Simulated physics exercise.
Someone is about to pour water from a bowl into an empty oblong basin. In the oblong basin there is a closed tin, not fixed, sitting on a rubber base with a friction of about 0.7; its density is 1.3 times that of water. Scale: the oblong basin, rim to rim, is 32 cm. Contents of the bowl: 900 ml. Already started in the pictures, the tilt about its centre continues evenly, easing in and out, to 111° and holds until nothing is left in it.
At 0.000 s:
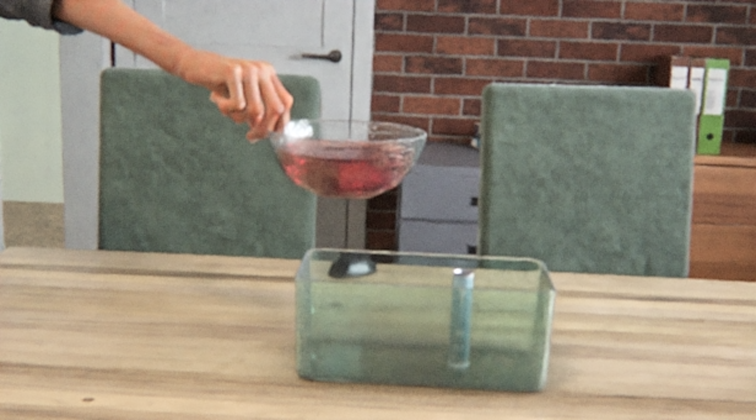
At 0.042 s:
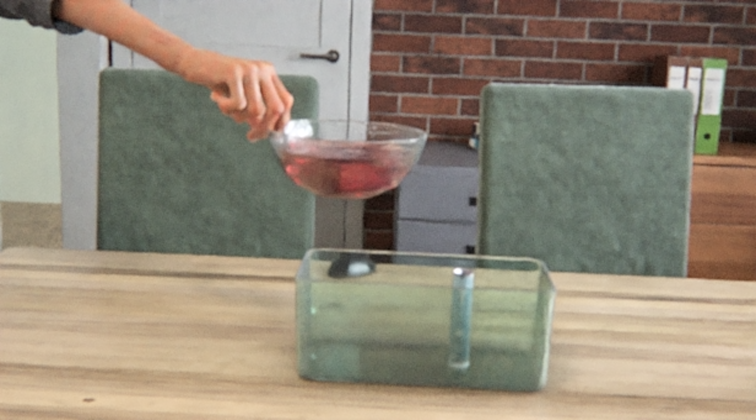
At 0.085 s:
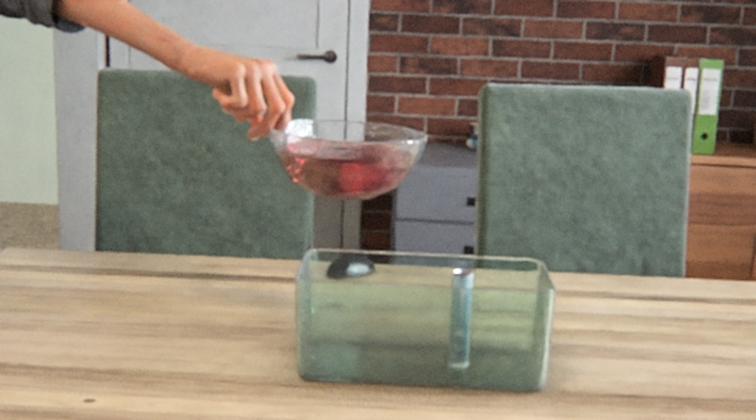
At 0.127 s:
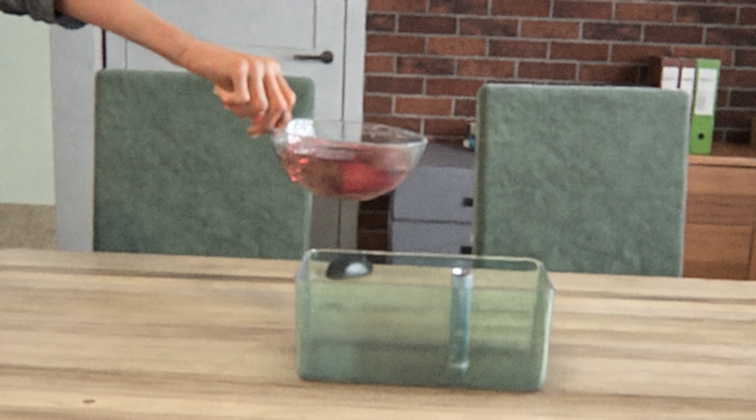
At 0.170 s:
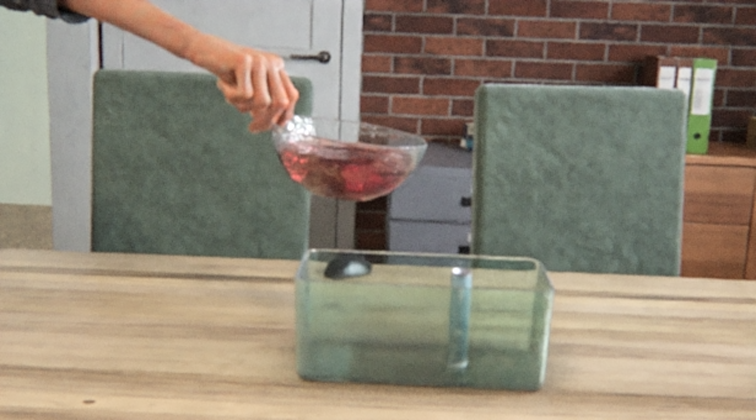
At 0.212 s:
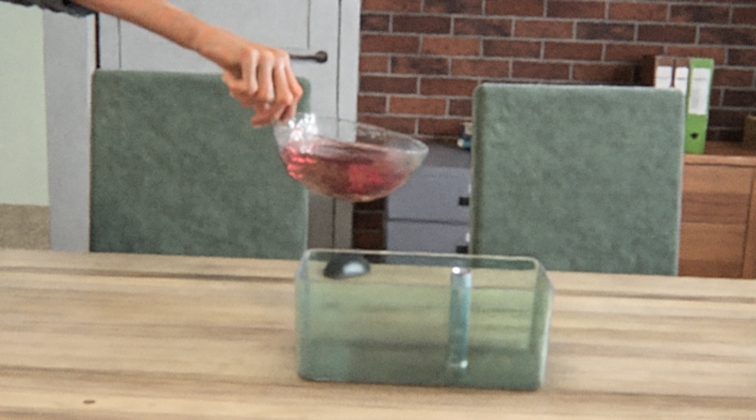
In the video, a hand holds a clear bowl of reddish liquid above a glass oblong basin containing an upright cylindrical object on a wooden table, then gradually tilts the bowl slightly, its right side dipping lower.
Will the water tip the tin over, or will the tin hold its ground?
It holds its ground.
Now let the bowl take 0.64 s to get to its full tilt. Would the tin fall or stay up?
Outcome - the tin comes down.
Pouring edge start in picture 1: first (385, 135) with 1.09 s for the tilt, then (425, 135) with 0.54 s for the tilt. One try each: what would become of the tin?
The tin stays vertical the first time and overturns the second time.
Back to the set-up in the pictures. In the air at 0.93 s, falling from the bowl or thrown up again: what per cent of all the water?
Roughly 2 per cent.
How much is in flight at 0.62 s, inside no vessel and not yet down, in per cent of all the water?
Roughly 40 percent.
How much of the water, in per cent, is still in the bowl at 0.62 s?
Close to 40 in a hundred.
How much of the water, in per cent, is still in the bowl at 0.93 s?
Share remaining: Approx. 0 %.
Then, 0.62 s in, the tilt is 68° and 39 per cent is still to pour; the tin stands where it began.
Then, 0.93 s in, the tilt is 105° and 0 per cent is still to pour; the tin stands where it began.
Then, 1.25 s in, the tilt is 111° and 0 per cent is still to pour; the tin stands where it began.
Then, 1.59 s in, the tilt is 111° and 0 per cent is still to pour; the tin stands where it began.
Finally, the tin stands where it began.
